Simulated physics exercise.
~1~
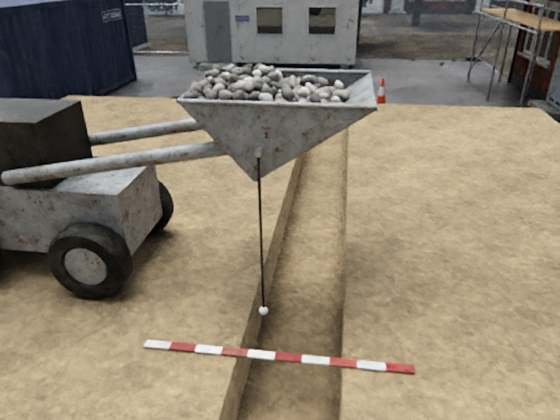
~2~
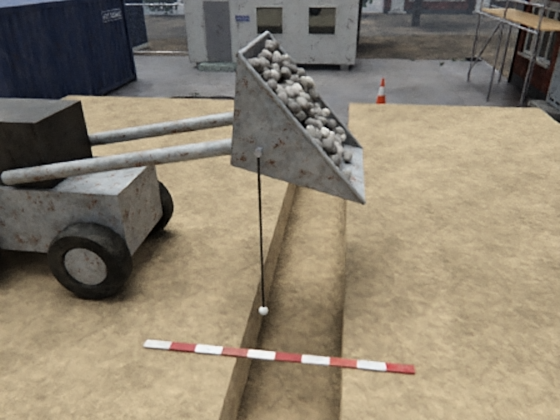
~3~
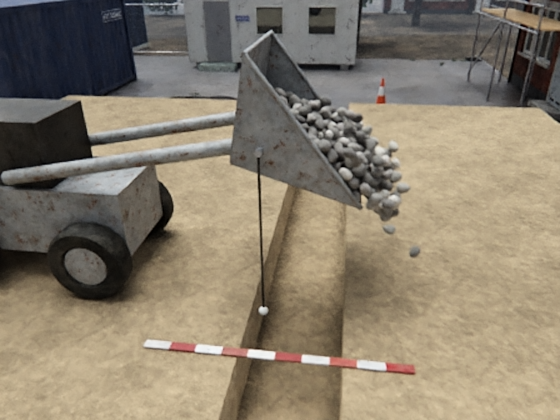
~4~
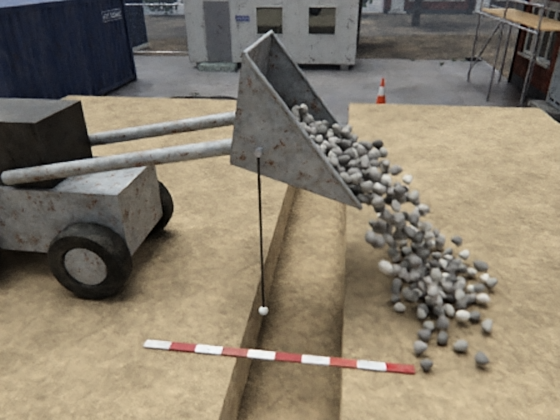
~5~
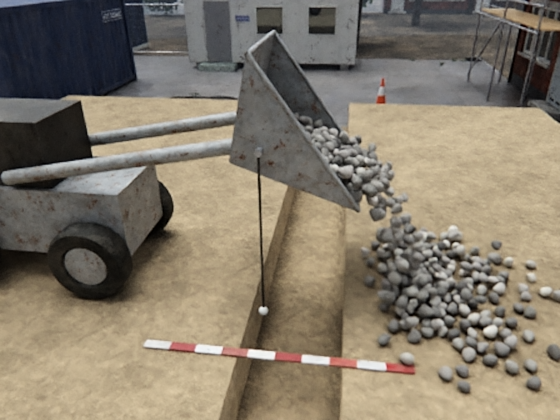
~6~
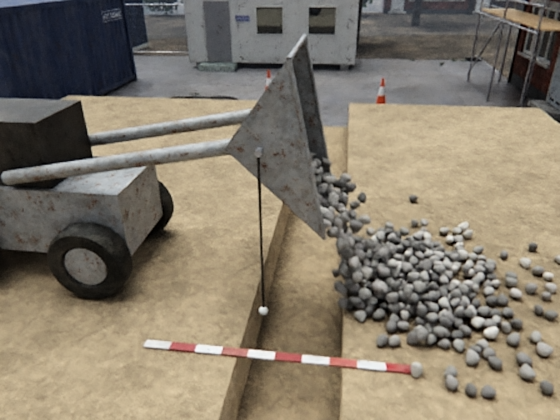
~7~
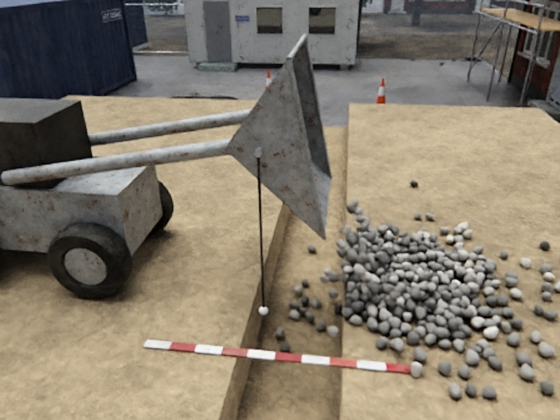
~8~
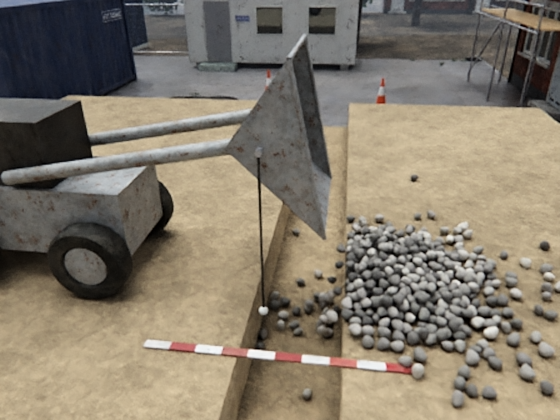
The footage shows a compact loader holding a steel bucket of grey stones over a narrow trench, then tipping it forward in stages so the stones pour out to the right, most settling in a spread heap beyond the trench, a few lying inside it, and the bucket left steeply tilted.
